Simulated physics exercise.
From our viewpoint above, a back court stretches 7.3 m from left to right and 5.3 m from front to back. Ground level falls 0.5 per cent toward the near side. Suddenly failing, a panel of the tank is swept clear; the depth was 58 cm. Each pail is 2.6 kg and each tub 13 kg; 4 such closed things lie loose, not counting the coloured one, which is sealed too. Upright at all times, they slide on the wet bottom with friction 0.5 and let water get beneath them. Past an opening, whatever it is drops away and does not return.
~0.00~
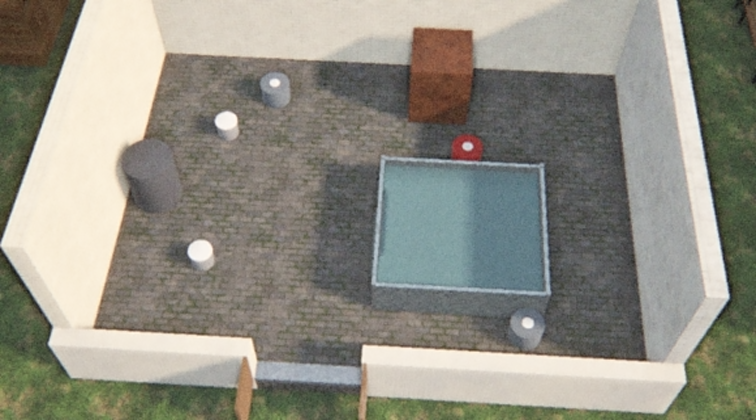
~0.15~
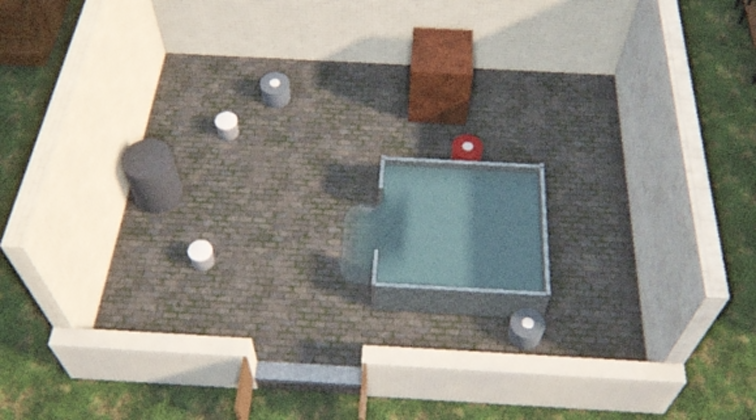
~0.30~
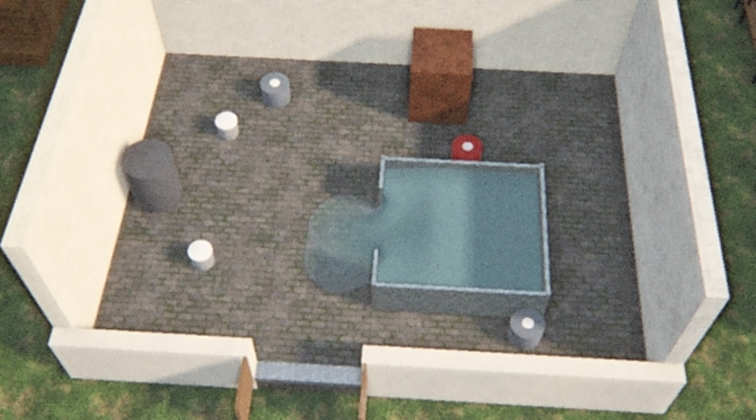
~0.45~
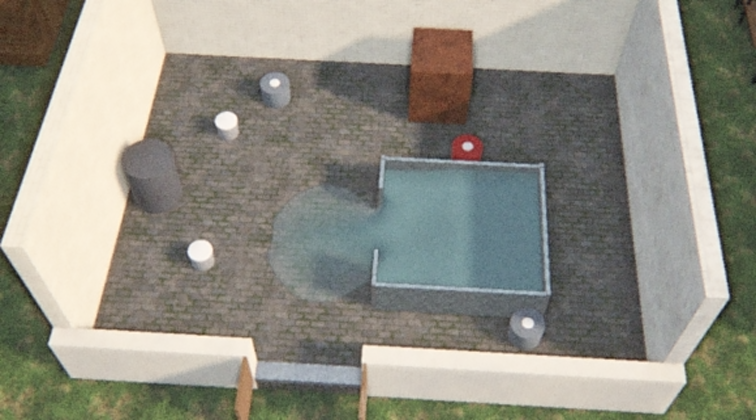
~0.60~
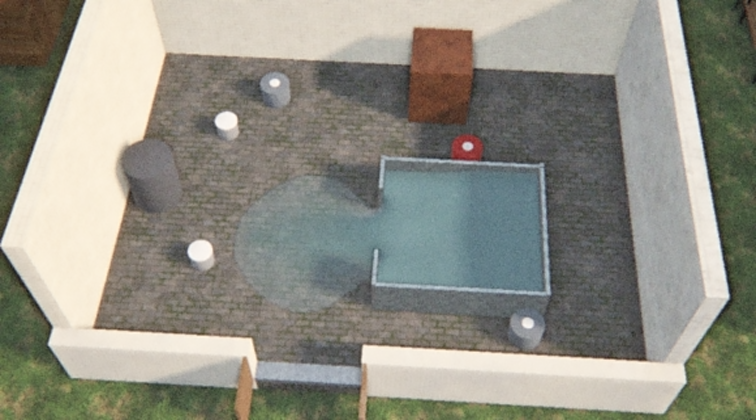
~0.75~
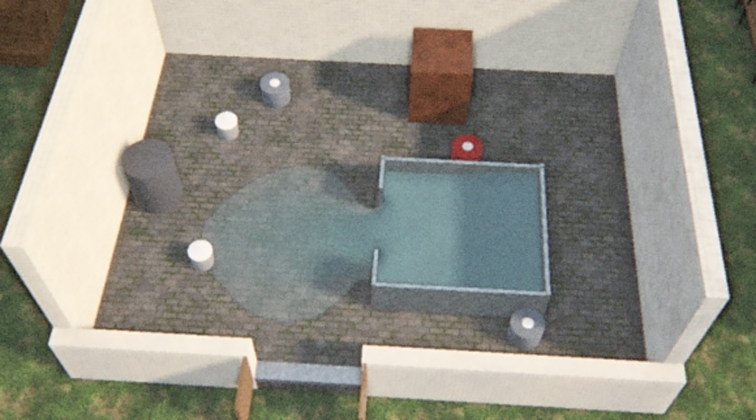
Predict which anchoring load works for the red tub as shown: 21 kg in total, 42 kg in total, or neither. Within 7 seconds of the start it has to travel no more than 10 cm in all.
I'd say the lighter mass already keeps it put.
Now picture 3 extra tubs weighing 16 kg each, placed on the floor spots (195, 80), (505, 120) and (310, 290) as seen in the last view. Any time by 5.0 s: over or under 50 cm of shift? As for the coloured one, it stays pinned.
In that order: Farther, then not as far, then farther.
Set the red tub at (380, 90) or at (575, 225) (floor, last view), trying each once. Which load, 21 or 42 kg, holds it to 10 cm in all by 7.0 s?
In turn: The lighter suffices; the lighter suffices.
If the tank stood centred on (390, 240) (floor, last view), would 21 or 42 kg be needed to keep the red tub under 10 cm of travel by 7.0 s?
For that case: Lighter one suffices.
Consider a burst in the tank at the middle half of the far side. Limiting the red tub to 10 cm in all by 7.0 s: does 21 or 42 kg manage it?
Then, in short, both are too little.
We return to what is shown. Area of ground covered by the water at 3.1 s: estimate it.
Roughly 20 m2.
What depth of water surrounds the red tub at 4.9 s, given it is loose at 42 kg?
About 0 cm.
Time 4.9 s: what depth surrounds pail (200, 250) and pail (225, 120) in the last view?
Close to 14 and 3 centimetres.
After 1.4 s the red tub would be 0 cm from its start with 21 kg and 0 cm from its start with 42 kg; 0 cm of water round it then.
After 3.1 s the red tub would be 0 cm from its start with 21 kg and 0 cm from its start with 42 kg; 0 cm of water round it then.
After 4.9 s the red tub would be 0 cm from its start with 21 kg and 0 cm from its start with 42 kg; 0 cm of water round it then.
After 7.0 s the red tub would be 0 cm from its start with 21 kg and 0 cm from its start with 42 kg; 1 cm of water round it then.
